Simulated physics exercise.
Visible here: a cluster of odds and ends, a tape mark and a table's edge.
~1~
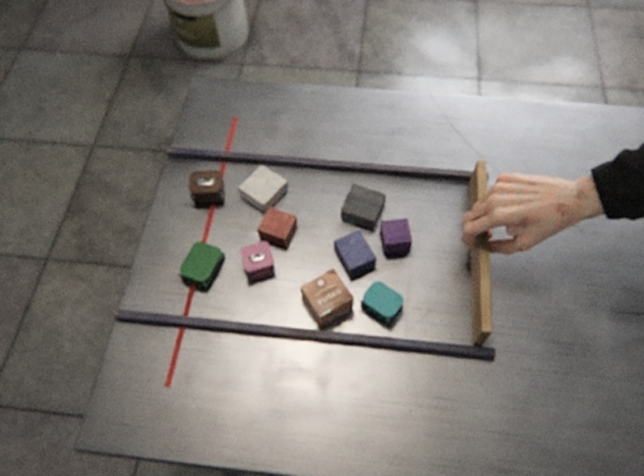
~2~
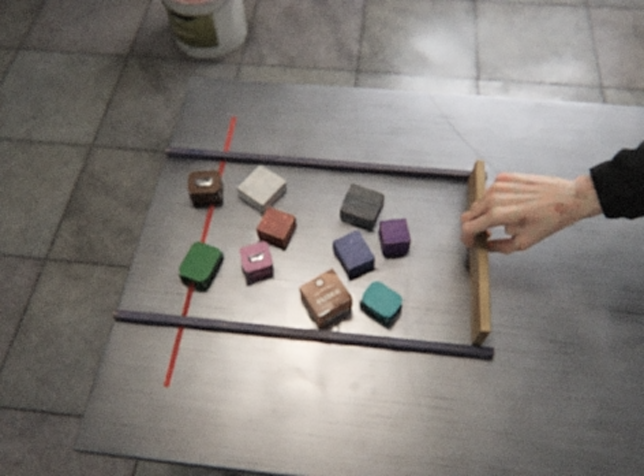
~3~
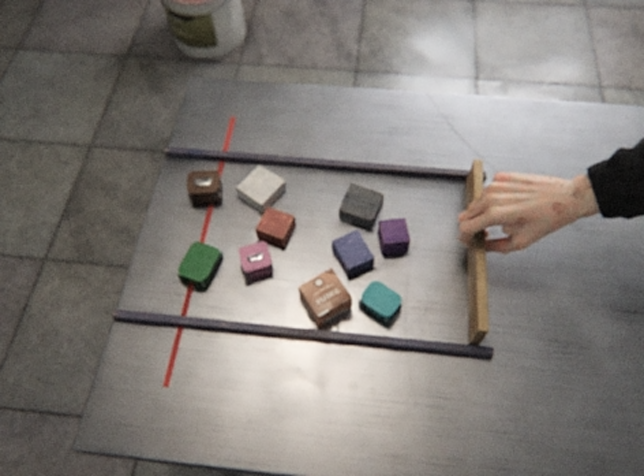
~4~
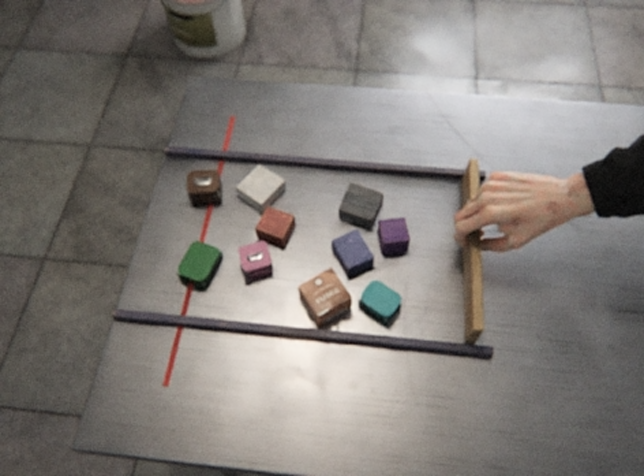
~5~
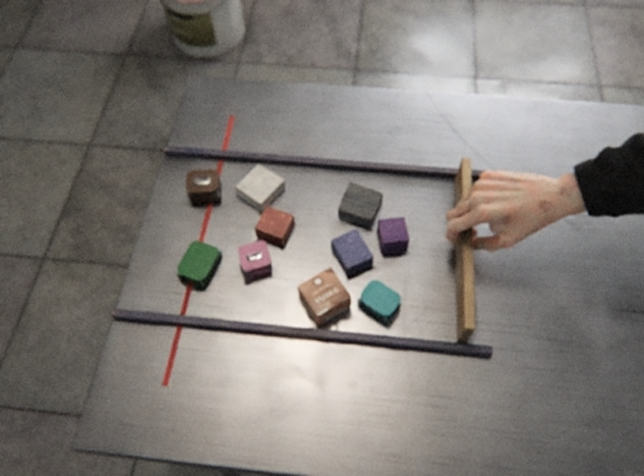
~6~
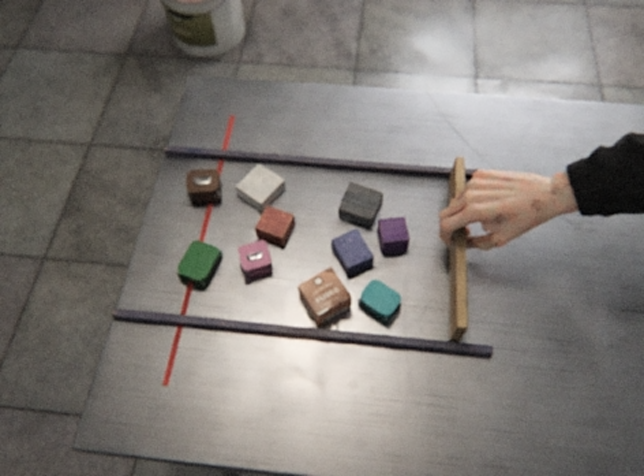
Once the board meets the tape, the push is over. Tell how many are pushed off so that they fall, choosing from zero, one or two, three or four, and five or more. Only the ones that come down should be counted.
The count is one or two.
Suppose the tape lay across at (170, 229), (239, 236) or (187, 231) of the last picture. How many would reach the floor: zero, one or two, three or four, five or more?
In order: 5 or more, zero, either three or four.
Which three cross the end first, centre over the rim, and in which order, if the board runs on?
Order, earliest first: Brown case, green case, white block.
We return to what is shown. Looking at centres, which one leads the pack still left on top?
Foremost one: Green case.
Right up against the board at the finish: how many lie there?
The count in contact is 4.
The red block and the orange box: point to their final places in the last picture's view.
Roughly (161, 213); the other one roughly (138, 290).
Early on, none off yet; brown case at rest near (205, 187); green case at rest near (200, 264); white block at rest near (261, 188).
A while later, none off yet; brown case travelled a little near (188, 186); green case moving near (193, 263); white block travelled about its own width near (229, 184).
Finally, the number that fall off is one or two; lost, brown case.
